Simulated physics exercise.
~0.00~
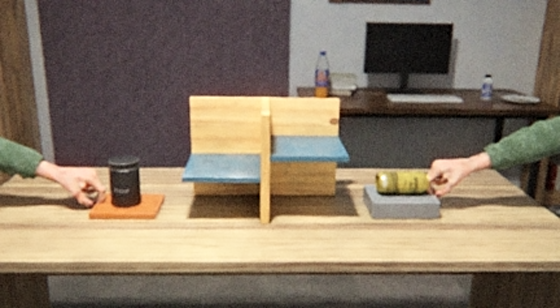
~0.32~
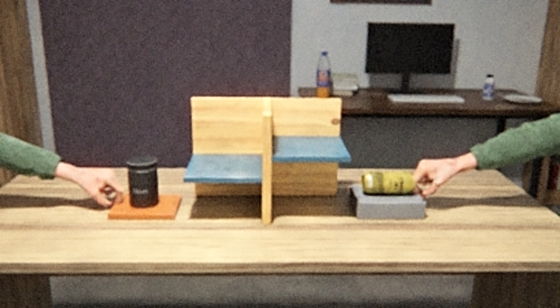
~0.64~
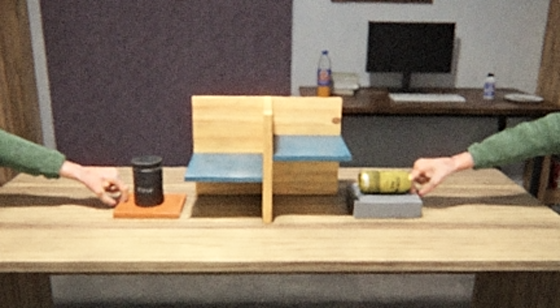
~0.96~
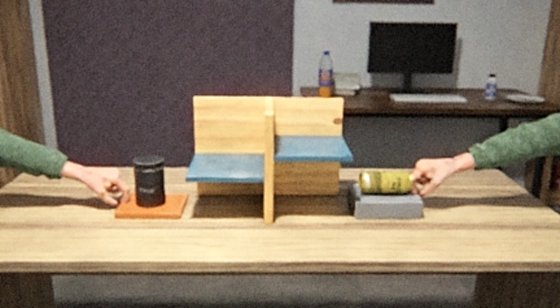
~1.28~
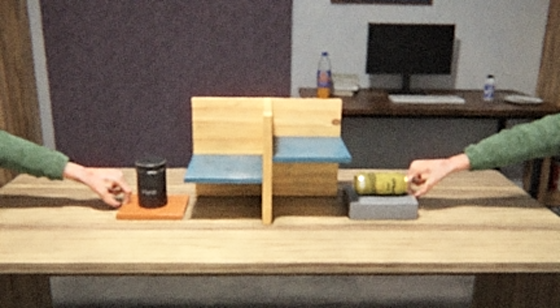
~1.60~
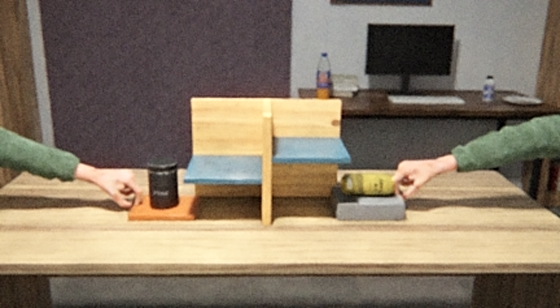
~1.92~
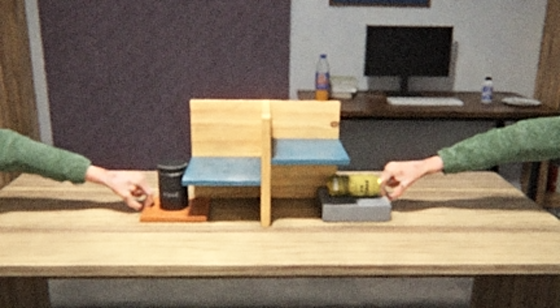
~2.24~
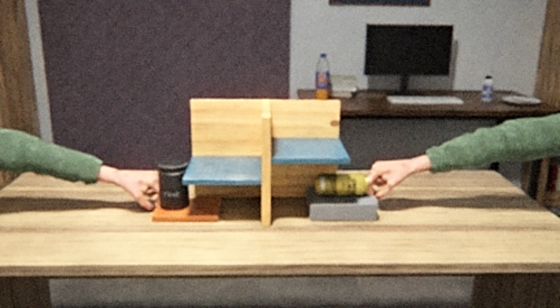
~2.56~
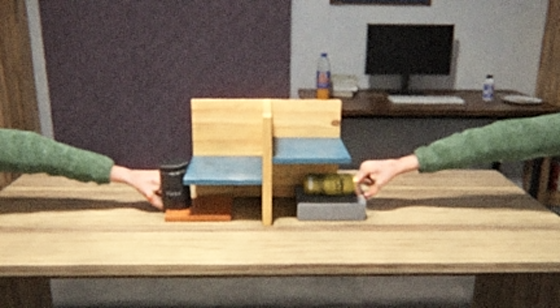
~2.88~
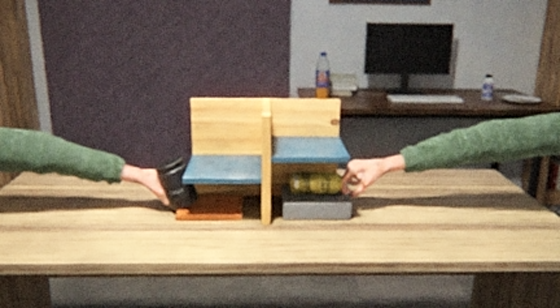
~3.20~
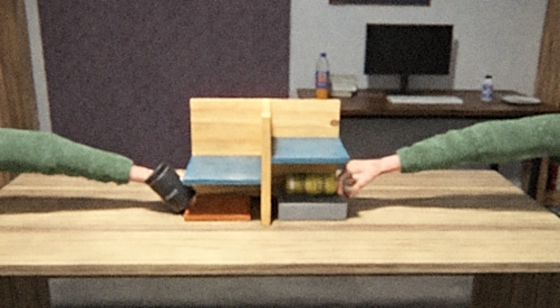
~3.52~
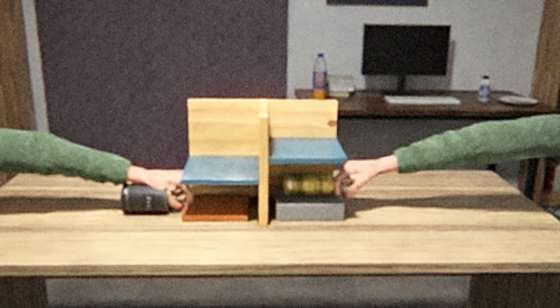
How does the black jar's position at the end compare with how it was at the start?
At the start the black jar stands upright on the orange tray. By the end it is lying on its side on the table, to the left of the shelf.
